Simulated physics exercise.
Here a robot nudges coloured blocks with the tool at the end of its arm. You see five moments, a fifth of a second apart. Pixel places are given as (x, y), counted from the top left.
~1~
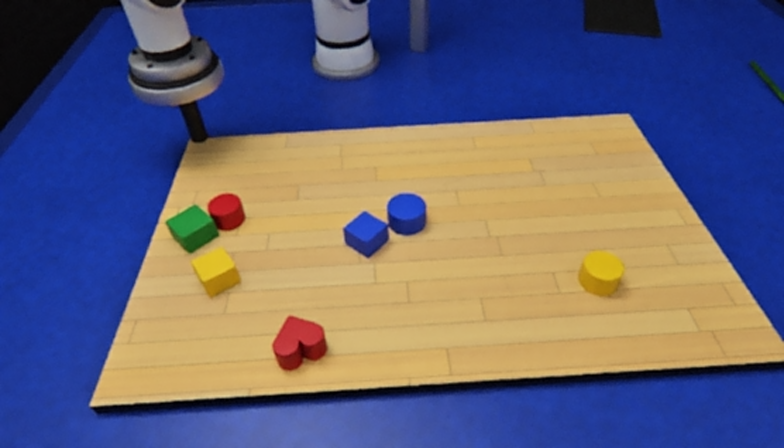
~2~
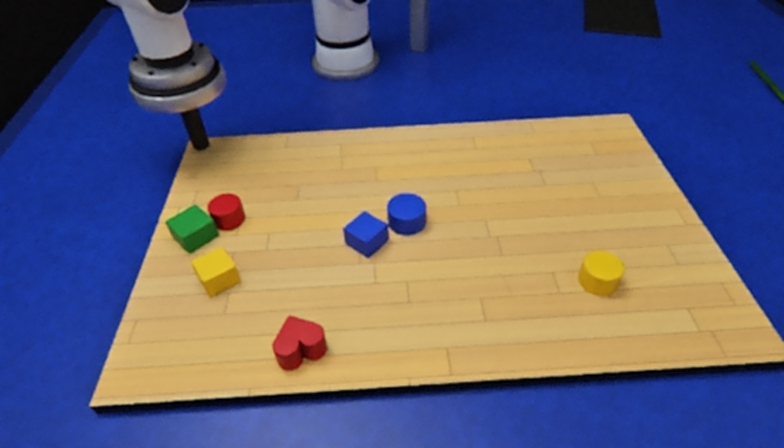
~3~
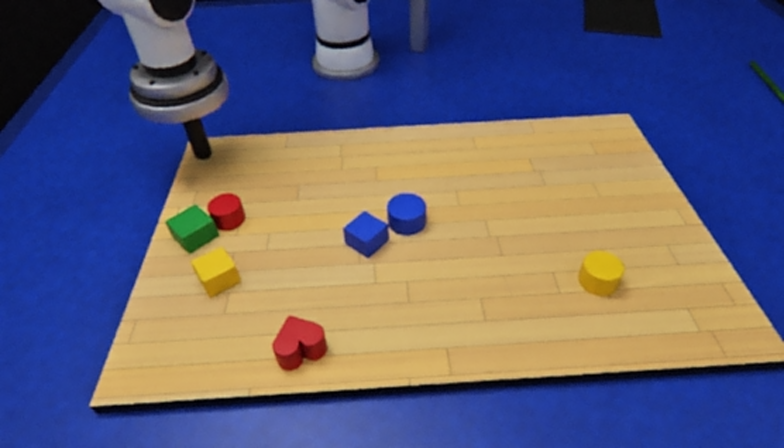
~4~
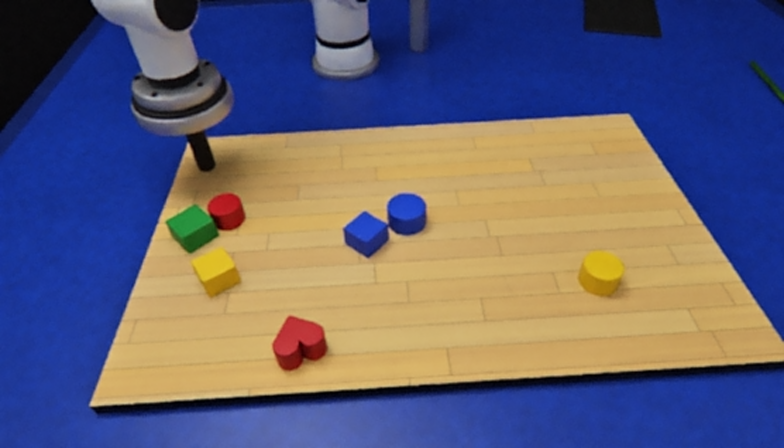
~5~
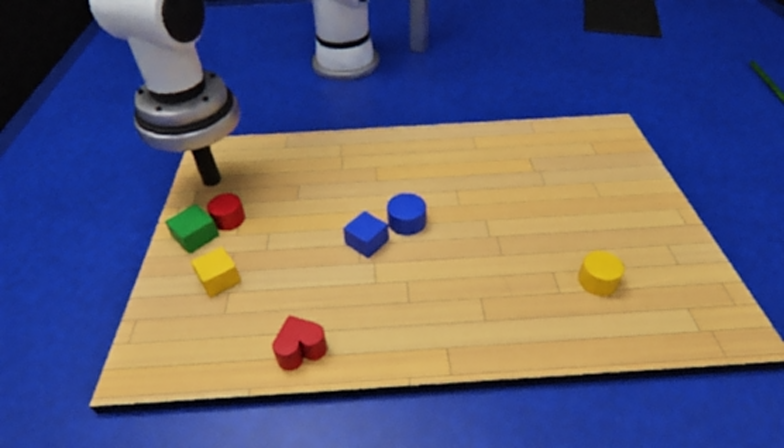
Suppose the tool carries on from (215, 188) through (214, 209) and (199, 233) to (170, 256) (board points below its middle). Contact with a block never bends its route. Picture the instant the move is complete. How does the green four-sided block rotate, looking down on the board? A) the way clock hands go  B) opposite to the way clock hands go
It's B.
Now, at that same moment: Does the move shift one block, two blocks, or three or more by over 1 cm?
Number moved: 2.
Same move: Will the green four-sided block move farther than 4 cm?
My answer is yes.
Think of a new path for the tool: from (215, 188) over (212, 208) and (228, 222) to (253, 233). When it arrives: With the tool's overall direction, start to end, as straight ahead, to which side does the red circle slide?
Facing from start to end, it shifts left.
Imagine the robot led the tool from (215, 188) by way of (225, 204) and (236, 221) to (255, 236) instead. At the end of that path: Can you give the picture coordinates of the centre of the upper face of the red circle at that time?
My estimate: (240, 241).
On the path given first. One third of the way, tool at (212, 203); nothing pushed yet.
Two thirds of the way, tool at (196, 227); green four-sided block at (175, 238); red circle at (226, 211).
At the end, tool at (166, 249); green four-sided block at (157, 261), turned 50° anticlockwise; yellow four-sided block not moved; red circle at (226, 211).
